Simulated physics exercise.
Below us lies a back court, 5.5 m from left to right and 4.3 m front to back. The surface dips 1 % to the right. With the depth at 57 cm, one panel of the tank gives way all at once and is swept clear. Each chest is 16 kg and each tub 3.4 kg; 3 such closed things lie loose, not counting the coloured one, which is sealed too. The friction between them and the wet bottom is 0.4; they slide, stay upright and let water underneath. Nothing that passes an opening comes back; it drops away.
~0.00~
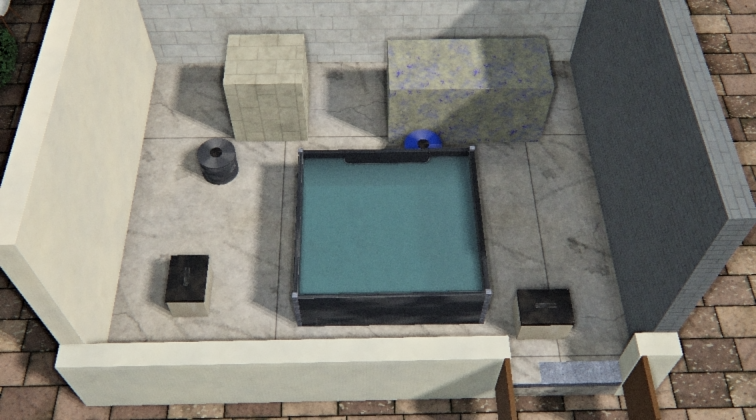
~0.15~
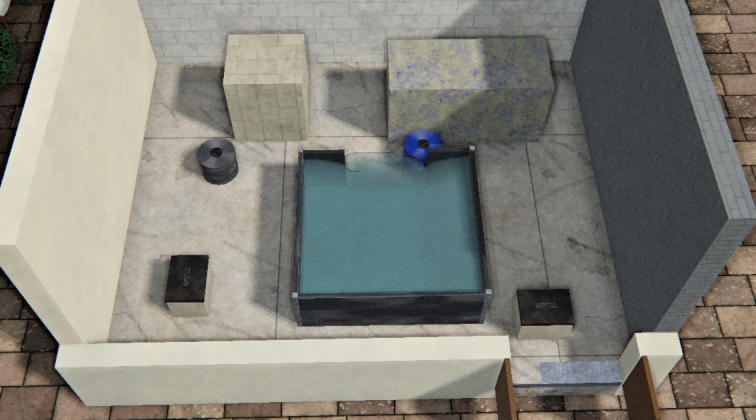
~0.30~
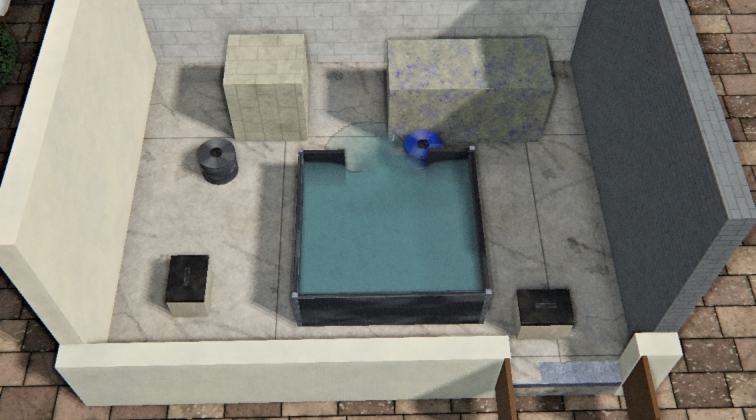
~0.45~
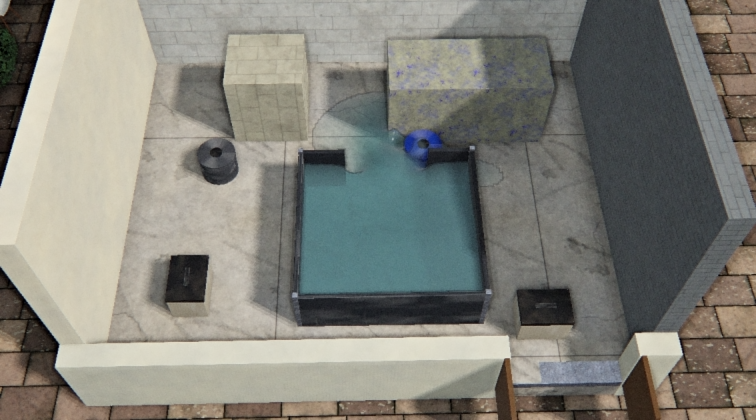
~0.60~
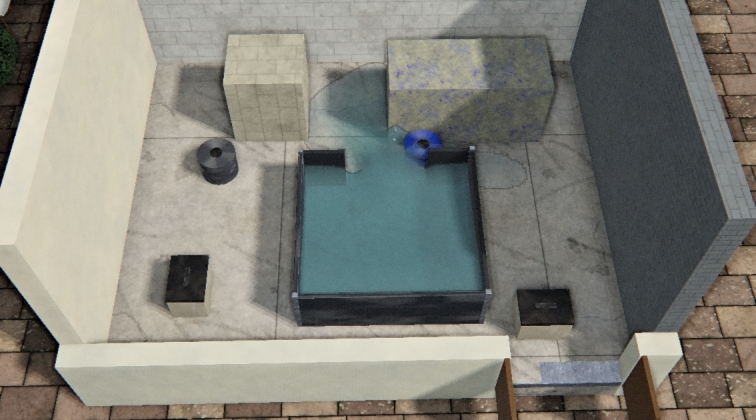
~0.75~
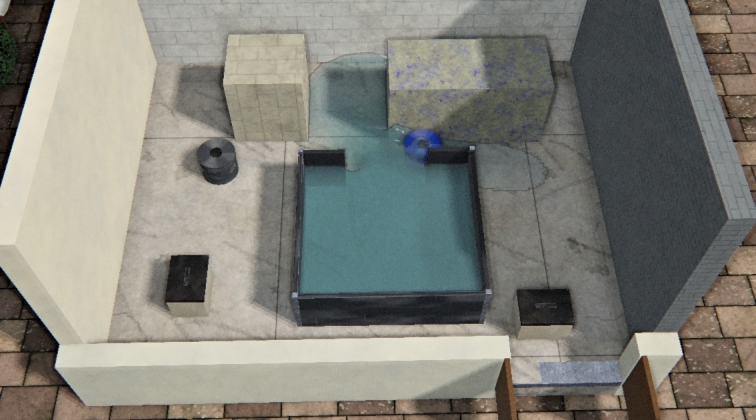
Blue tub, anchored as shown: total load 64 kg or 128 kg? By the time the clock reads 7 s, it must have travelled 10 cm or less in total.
The small load falls short; double manages.
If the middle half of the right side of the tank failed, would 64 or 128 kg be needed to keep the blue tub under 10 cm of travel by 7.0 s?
Then the smaller load will do.
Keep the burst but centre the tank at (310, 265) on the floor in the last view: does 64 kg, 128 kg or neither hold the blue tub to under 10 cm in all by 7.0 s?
Then, in short, the light one works.
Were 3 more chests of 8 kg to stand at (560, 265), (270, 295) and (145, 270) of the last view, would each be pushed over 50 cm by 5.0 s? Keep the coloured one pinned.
In that order: Not as far, then not as far, then farther.
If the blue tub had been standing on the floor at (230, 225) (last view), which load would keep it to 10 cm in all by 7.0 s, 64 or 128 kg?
Short version: The lighter already works.
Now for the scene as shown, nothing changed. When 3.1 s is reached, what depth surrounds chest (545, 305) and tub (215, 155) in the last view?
Some 0 cm at the first, some 4 cm at the second.
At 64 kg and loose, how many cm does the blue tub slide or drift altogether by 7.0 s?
It would cover some 120 cm all told.
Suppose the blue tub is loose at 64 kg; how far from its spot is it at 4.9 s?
100 cm.
After 1.4 s the blue tub would be 52 cm from its start with 64 kg and 0 cm from its start with 128 kg; 22 cm of water round it then.
After 3.1 s the blue tub would be 109 cm from its start with 64 kg and 0 cm from its start with 128 kg; 15 cm of water round it then.
After 4.9 s the blue tub would be 109 cm from its start with 64 kg and 0 cm from its start with 128 kg; 10 cm of water round it then.
After 7.0 s the blue tub would be 109 cm from its start with 64 kg and 0 cm from its start with 128 kg; 8 cm of water round it then.
